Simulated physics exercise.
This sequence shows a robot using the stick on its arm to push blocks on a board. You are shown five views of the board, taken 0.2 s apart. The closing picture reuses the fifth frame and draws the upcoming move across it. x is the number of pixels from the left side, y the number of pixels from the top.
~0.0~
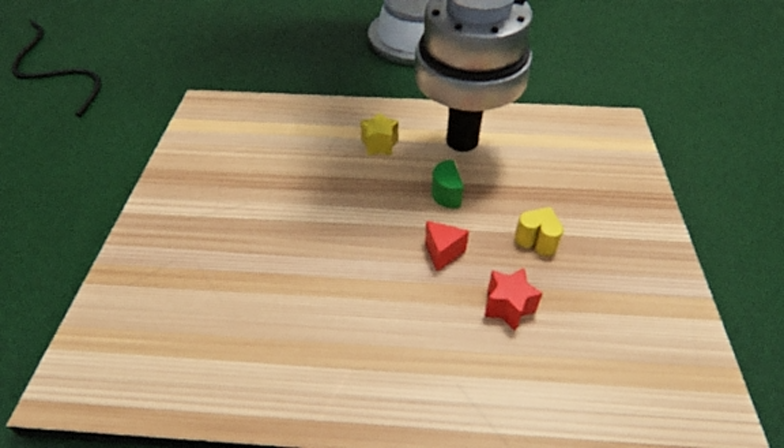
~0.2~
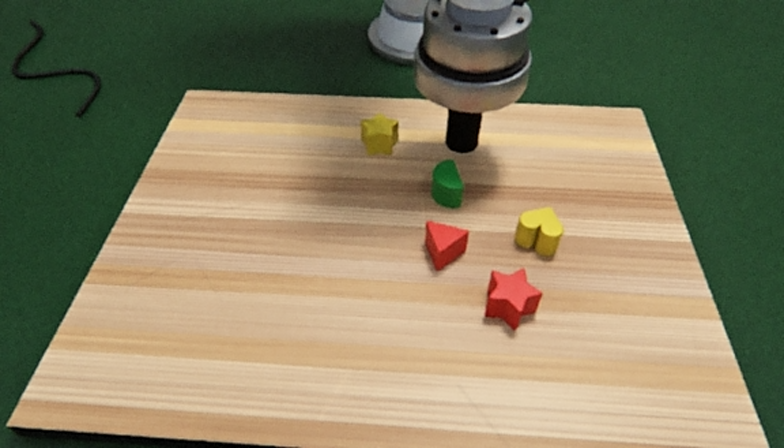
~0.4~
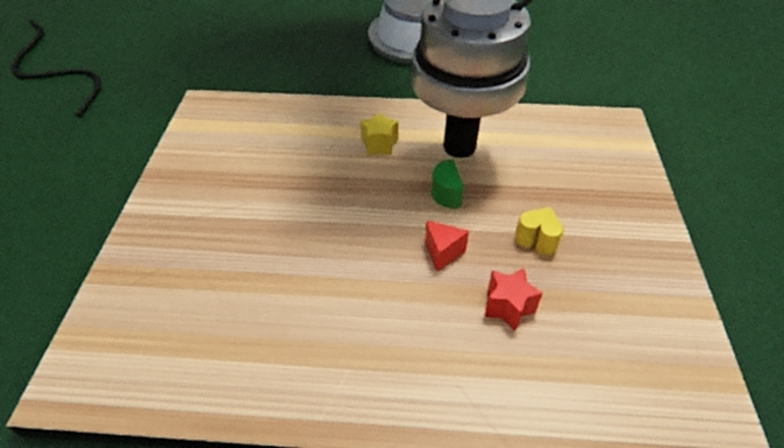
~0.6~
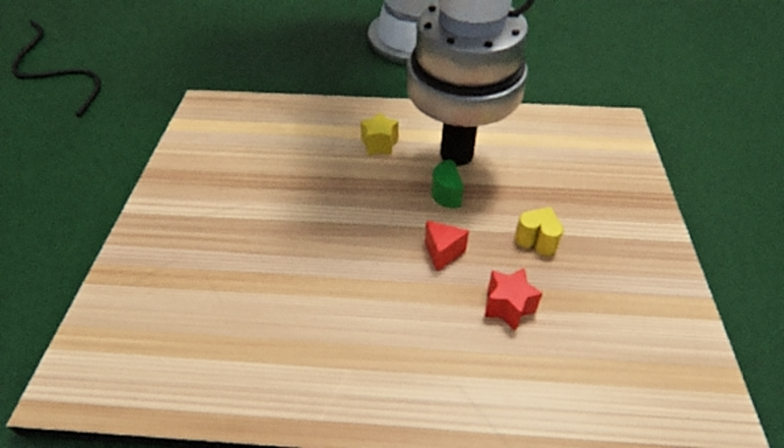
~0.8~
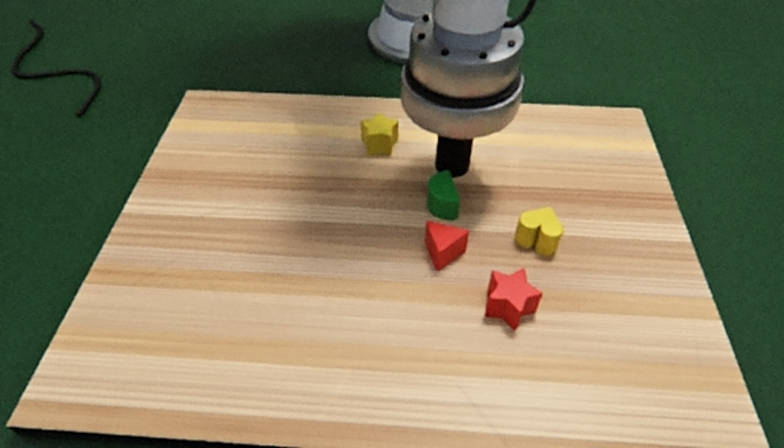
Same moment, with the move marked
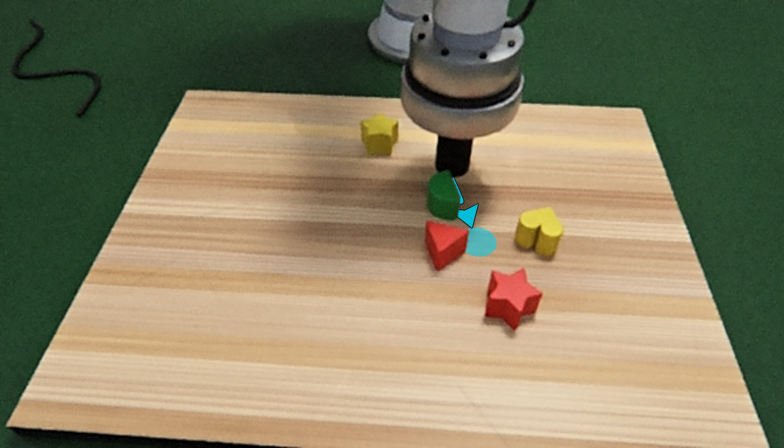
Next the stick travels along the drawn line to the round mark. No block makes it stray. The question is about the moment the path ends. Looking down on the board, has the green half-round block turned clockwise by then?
Yes, that is what happens.
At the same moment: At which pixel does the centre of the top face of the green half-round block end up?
Its top middle: (437, 216).
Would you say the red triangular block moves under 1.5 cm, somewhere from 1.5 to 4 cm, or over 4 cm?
The move is short, under 1.5 cm.
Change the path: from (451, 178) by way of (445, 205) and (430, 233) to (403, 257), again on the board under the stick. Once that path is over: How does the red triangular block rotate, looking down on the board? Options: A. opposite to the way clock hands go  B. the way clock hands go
I'll go with A - opposite to the way clock hands go.
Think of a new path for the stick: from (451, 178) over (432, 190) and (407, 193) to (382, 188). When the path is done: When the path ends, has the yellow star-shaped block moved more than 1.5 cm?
Short answer: No.
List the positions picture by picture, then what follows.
Stick tip (462, 141); block tops, green half-round block (448, 174); red triangular block (445, 234); yellow heart (543, 220), in the first frame.
Stick (462, 143); blocks unchanged, in the second frame.
Stick (460, 147); blocks unchanged, in the third frame.
Stick (457, 155); blocks unchanged, in the fourth frame.
Stick (452, 166); green half-round block (444, 185); red triangular block (445, 234); yellow heart (543, 220), in the fifth frame.
Path on the board, from (451, 178) to (478, 242).
The first path, step by step. Halfway along, stick (466, 196); green half-round block (438, 208), turned 55° clockwise; red triangular block (443, 235), turned 15° anticlockwise.
At the end, stick (480, 229); green half-round block (437, 216), turned 105° clockwise; red triangular block (442, 236), turned 15° anticlockwise; yellow heart in place.
